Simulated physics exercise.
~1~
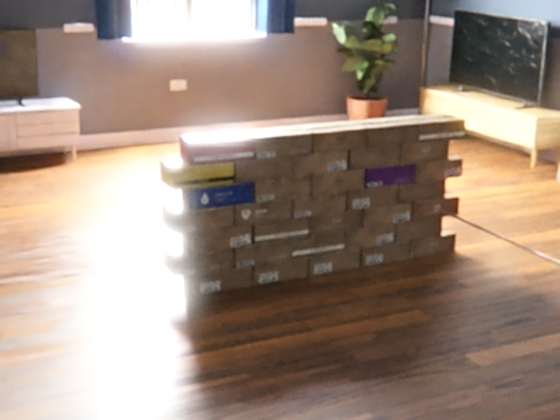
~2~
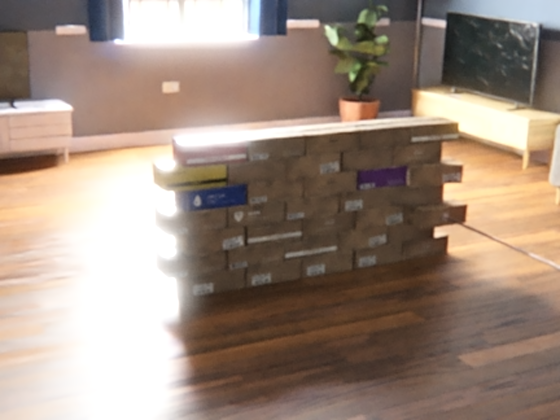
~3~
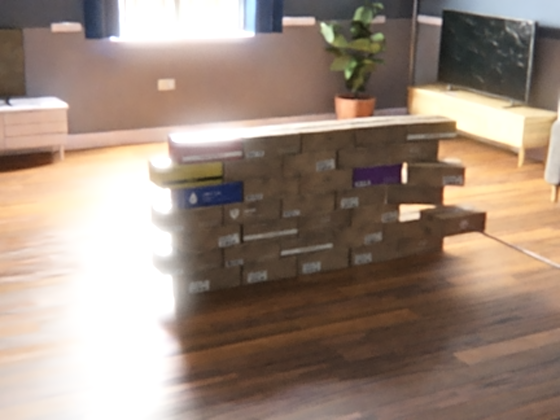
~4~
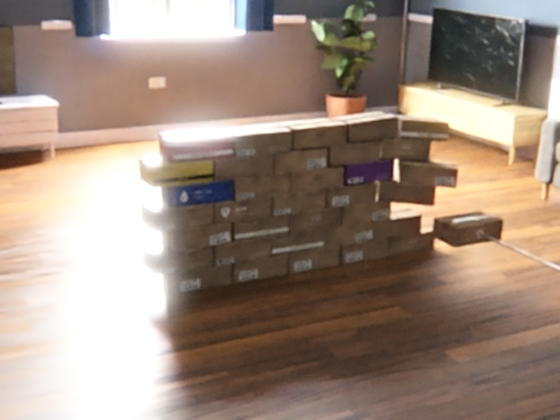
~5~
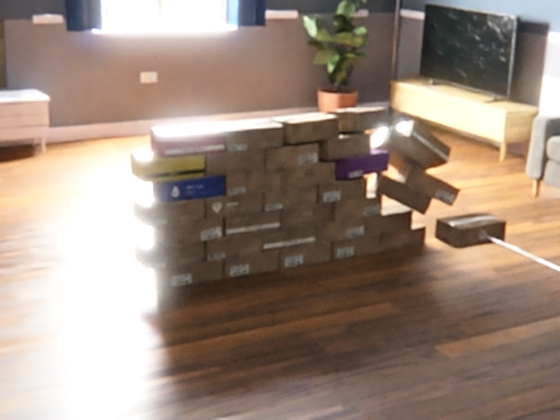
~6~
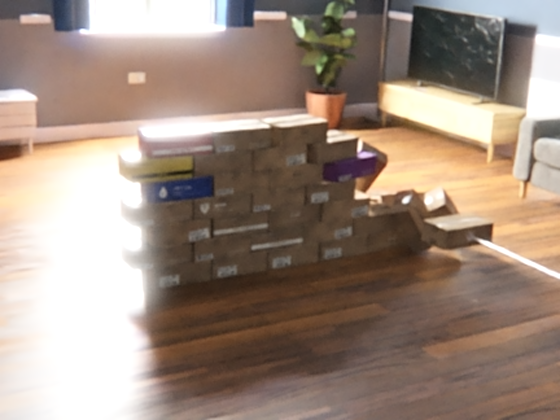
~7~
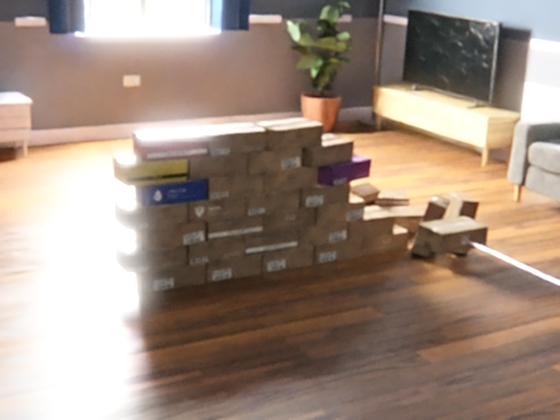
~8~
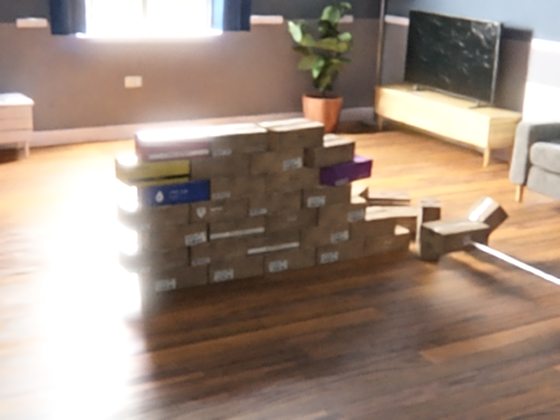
In a living room, a rod pulls out one box and the wall's right end collapses.
